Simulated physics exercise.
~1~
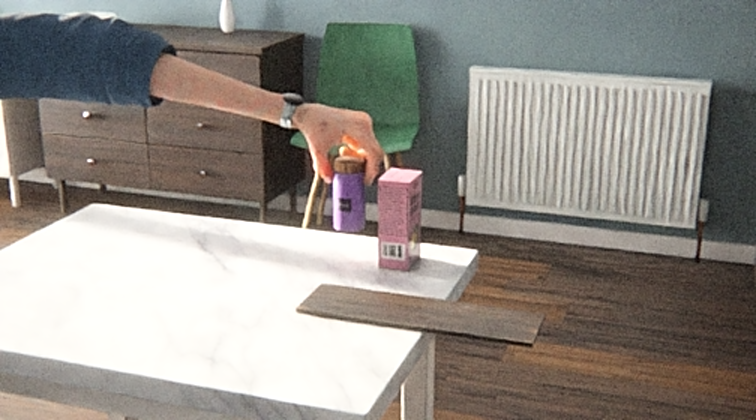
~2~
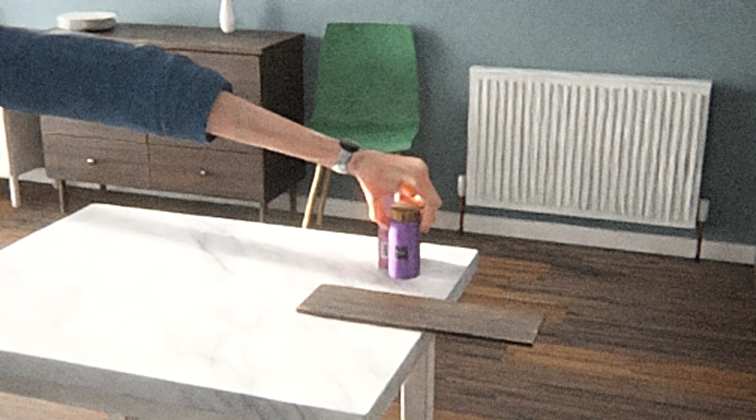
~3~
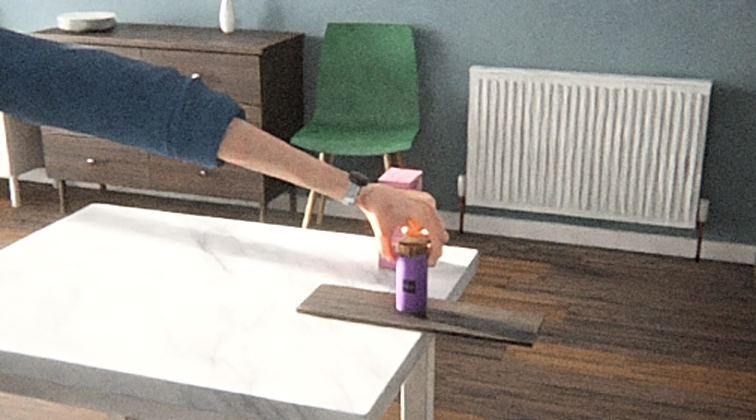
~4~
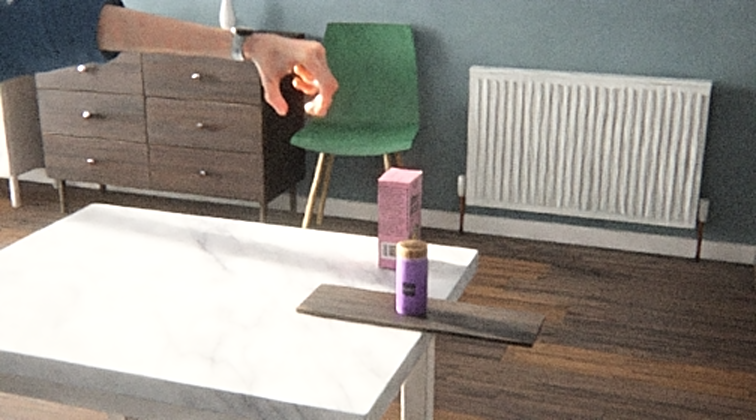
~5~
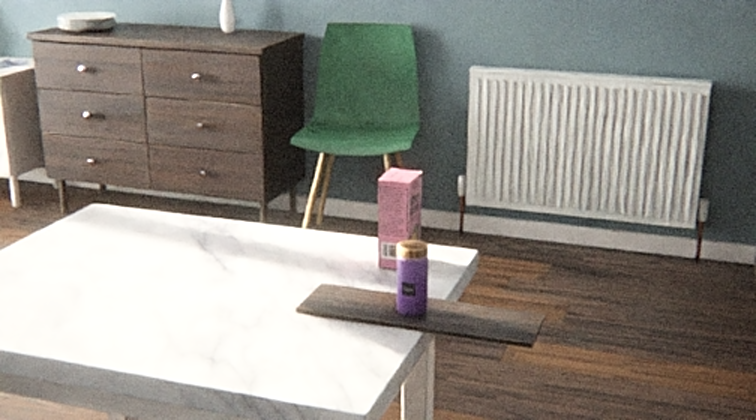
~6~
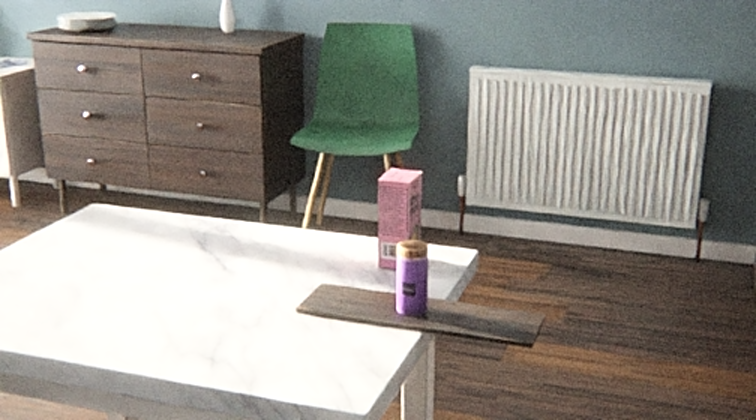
A purple shaker, held from above by a hand, was carried right and lowered onto a dark board jutting past the table's edge, in front of a pink carton. The hand let go and drew back, and the shaker stayed upright on the steady board.
